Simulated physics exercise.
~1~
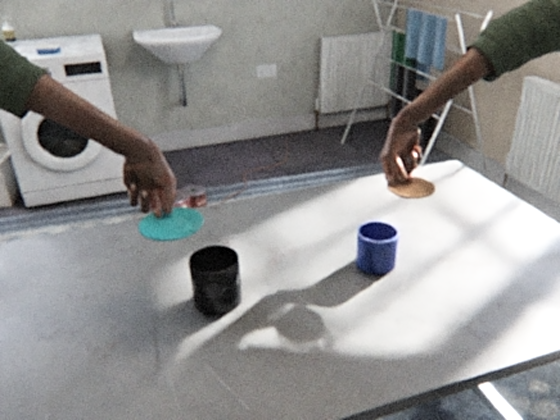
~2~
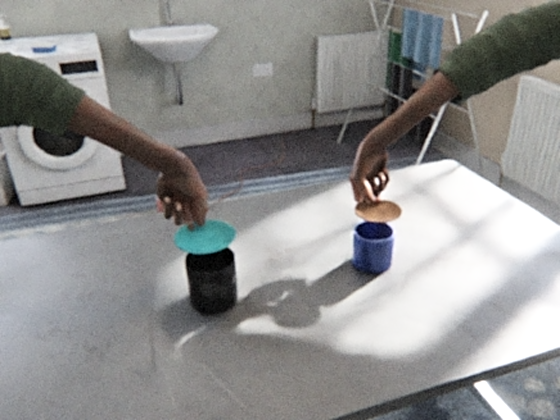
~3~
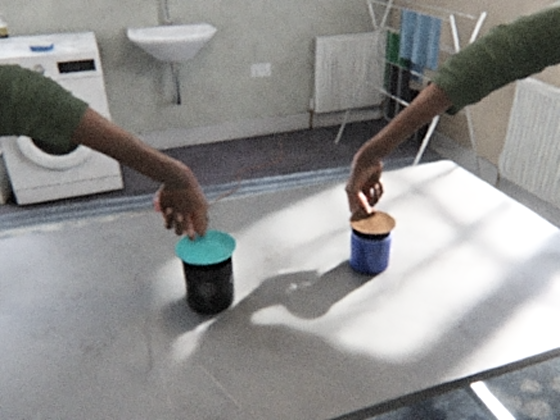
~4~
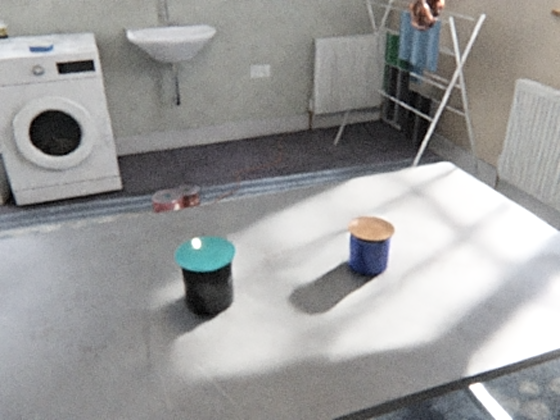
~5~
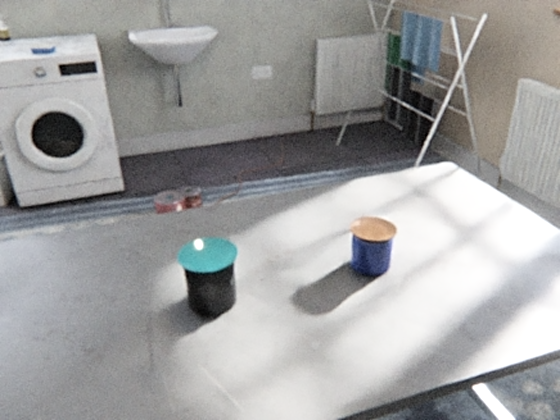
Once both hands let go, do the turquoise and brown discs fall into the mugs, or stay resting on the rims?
Both discs stay resting on the rims, covering the mugs like lids.
